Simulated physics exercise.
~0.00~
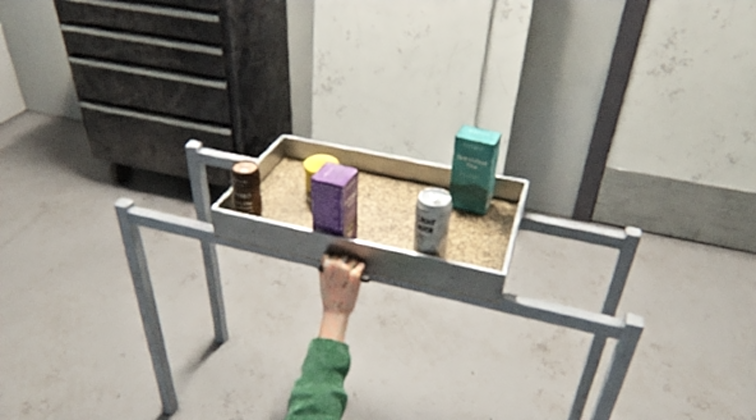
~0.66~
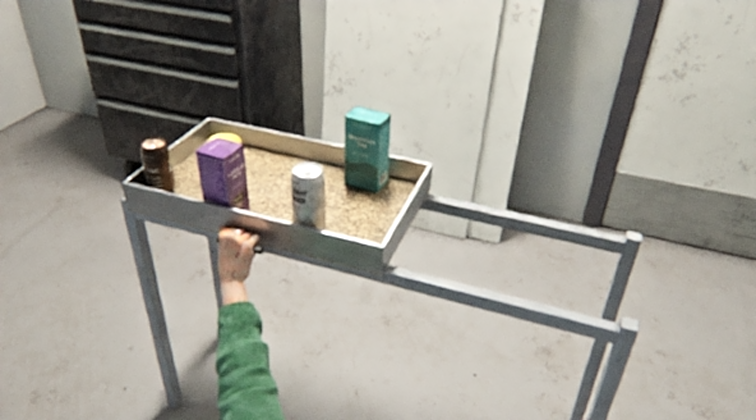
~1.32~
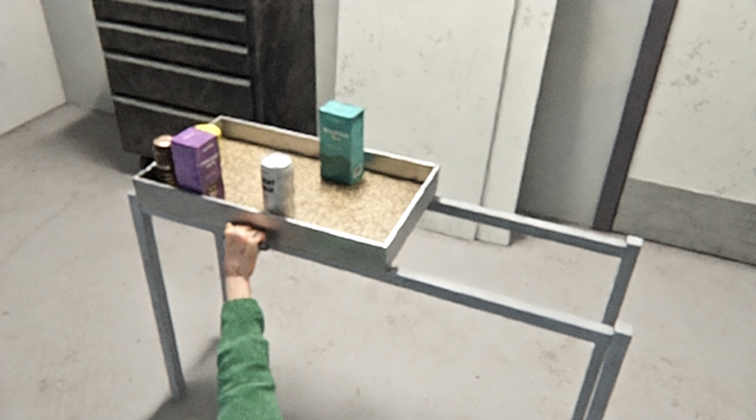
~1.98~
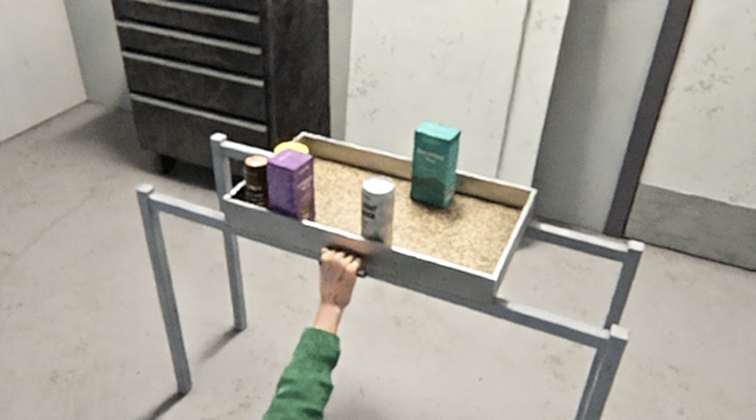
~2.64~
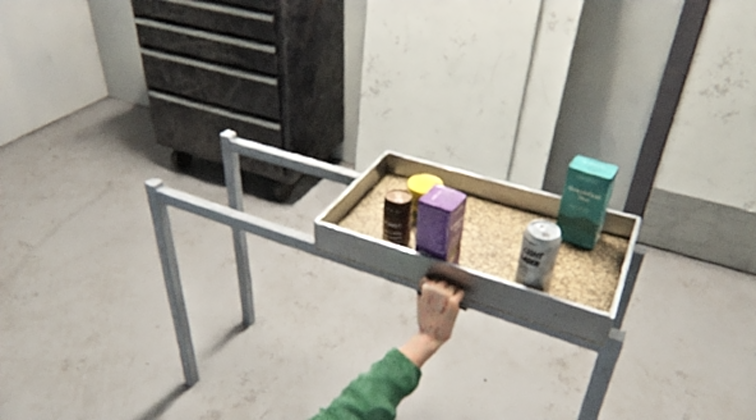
In the video, a green-sleeved hand slides a railed tray left along its metal frame, then back right past its starting position. The brown can, purple carton, yellow tin, white can and turquoise packet ride along, shifting slightly but still standing at the end.
